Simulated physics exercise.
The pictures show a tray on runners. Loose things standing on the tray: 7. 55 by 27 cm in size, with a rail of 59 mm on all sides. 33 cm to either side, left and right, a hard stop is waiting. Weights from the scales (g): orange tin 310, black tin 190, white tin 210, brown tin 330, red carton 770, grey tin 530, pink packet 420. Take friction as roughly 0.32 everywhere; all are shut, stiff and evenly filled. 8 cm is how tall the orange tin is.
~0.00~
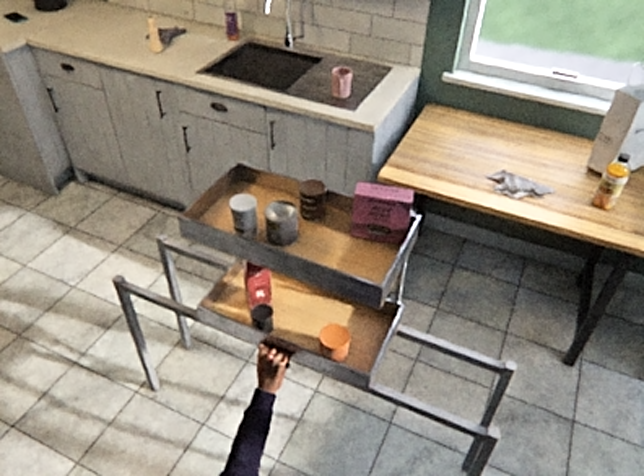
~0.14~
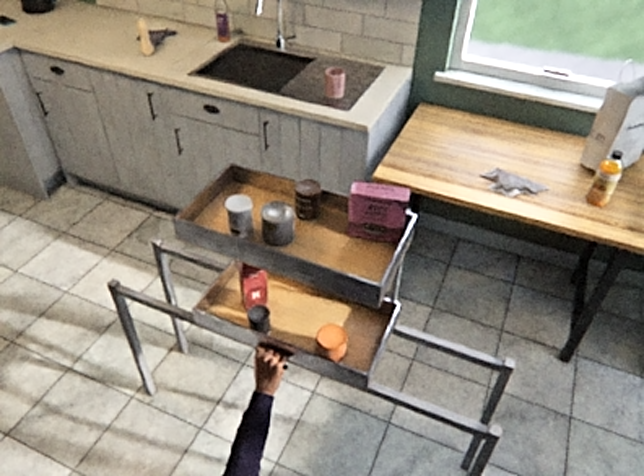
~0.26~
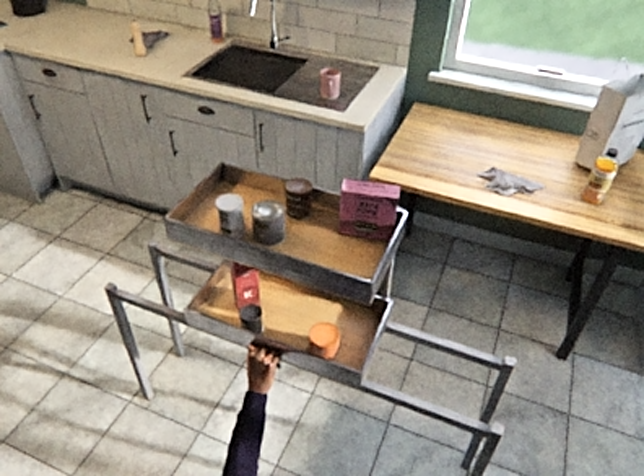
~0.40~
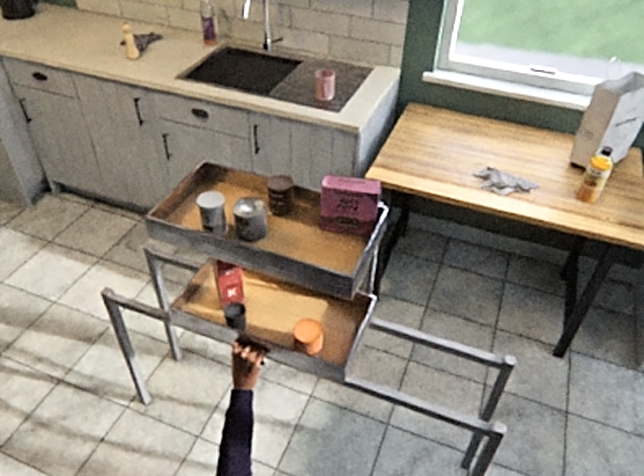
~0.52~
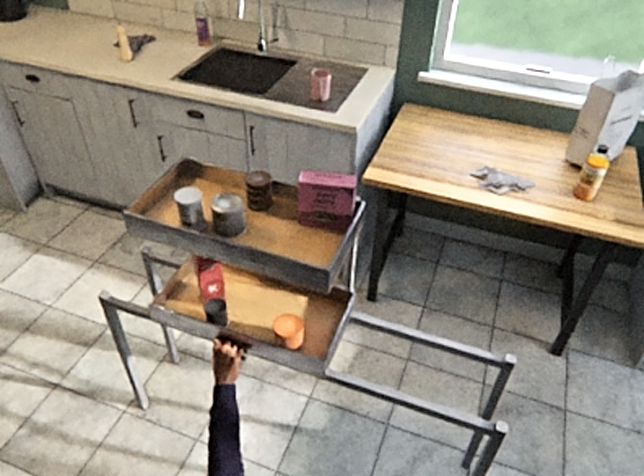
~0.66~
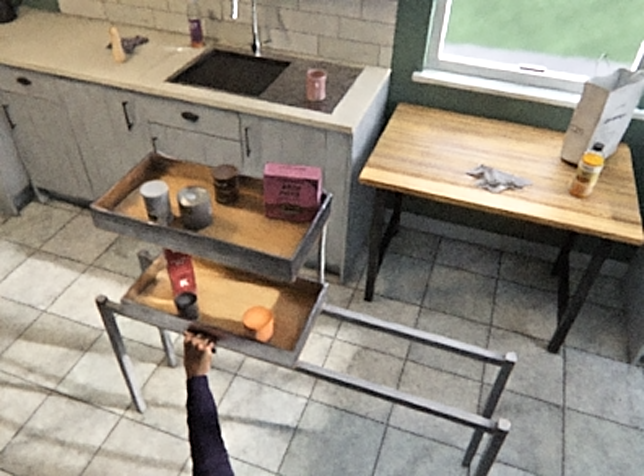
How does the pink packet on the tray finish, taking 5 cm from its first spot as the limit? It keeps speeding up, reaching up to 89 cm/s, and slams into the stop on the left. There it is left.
The pink packet goes past the limit.
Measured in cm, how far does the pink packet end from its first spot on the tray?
Some 12 cm.
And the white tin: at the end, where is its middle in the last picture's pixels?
My guess is roughly (94, 188).
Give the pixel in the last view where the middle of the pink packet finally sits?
About (224, 176).
After 0.86 s, tray moved 33 cm left; pink packet moved 6 cm near (240, 181); red carton moved 6 cm; white tin moved 6 cm.
After 0.96 s, tray moved 33 cm left; pink packet moved 10 cm near (227, 177); red carton 7° off upright; white tin moved 10 cm.
In the end (2.6 s), not toppled but over 5 cm from the start, orange tin, black tin, white tin, brown tin, red carton, grey tin and pink packet. In the last view, pink packet near (224, 176).
